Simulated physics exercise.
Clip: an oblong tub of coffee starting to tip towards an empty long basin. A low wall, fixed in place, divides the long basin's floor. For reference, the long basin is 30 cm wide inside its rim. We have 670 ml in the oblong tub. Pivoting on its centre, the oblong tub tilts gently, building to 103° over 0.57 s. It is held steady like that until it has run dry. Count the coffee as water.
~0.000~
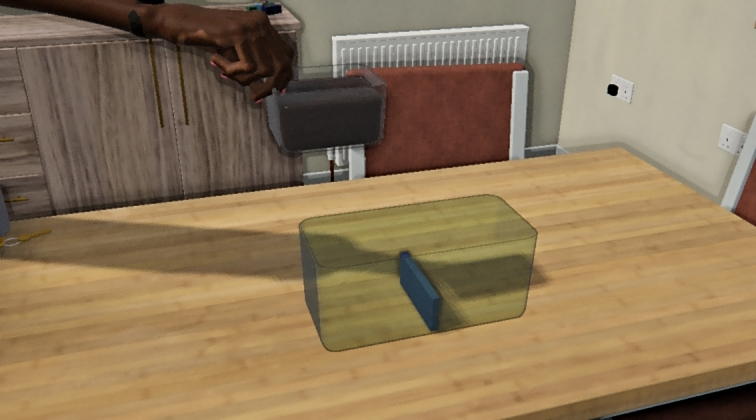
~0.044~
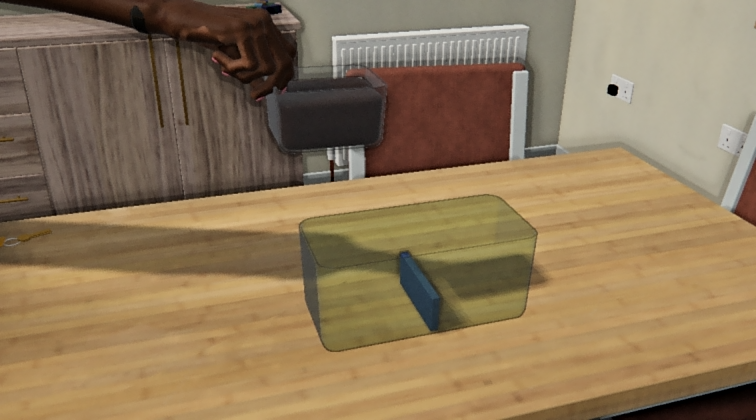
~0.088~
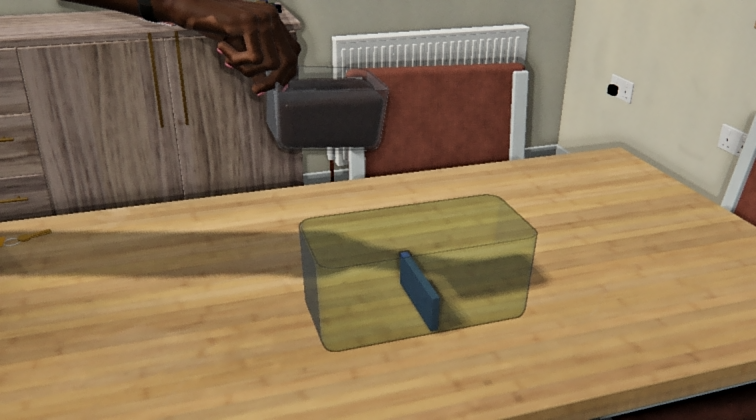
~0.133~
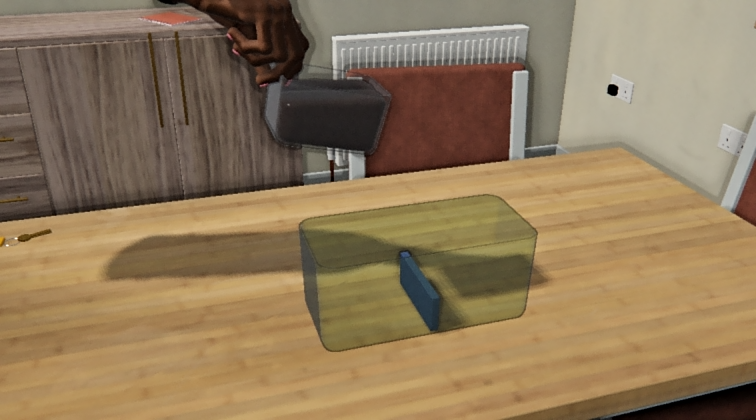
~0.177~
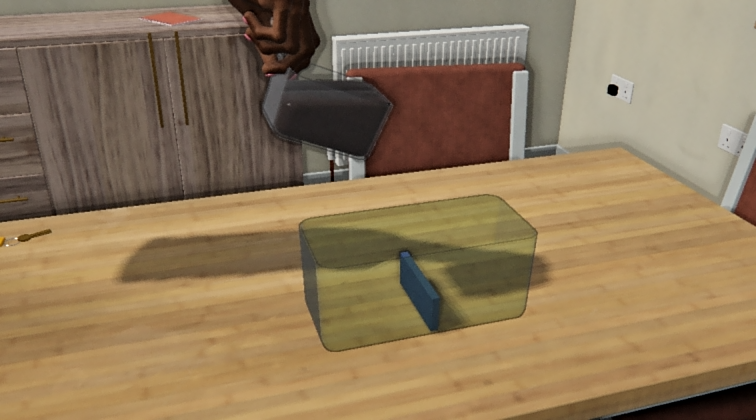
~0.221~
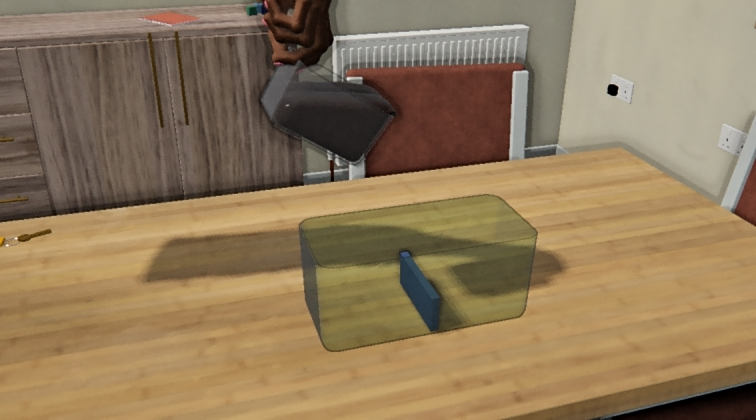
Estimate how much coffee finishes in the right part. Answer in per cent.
I would say 58 per cent.
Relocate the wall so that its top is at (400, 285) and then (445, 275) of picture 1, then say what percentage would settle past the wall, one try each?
Respectively close to 75 and 10 %.
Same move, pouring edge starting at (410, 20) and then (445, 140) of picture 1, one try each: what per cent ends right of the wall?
I'd expect close to 80 per cent and then close to 90 per cent.
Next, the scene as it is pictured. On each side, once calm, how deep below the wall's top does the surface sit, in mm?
Looks like roughly 40 mm on the left and roughly 32 mm on the right.
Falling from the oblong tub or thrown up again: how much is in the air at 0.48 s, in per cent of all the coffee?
At that moment, about 56 percent.
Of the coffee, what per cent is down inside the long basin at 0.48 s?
I'd estimate some 20 percent of the liquid.
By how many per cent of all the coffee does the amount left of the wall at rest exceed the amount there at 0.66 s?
Around 14 in a hundred.
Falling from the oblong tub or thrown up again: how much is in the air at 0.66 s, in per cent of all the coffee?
About 8 per cent.
After 0.48 s the tilt is 96° and 25 per cent is still to pour, 3 is left of the wall and 17 right of it.
After 0.66 s the tilt is 103° and 5 per cent is still to pour, 25 is left of the wall and 60 right of it.
After 0.86 s the tilt is 103° and 0 per cent is still to pour, 37 is left of the wall and 57 right of it.
After 1.07 s the tilt is 103° and 0 per cent is still to pour, 39 is left of the wall and 57 right of it.
In the end 39 per cent lies left of the wall, 58 right of it and 3 outside.
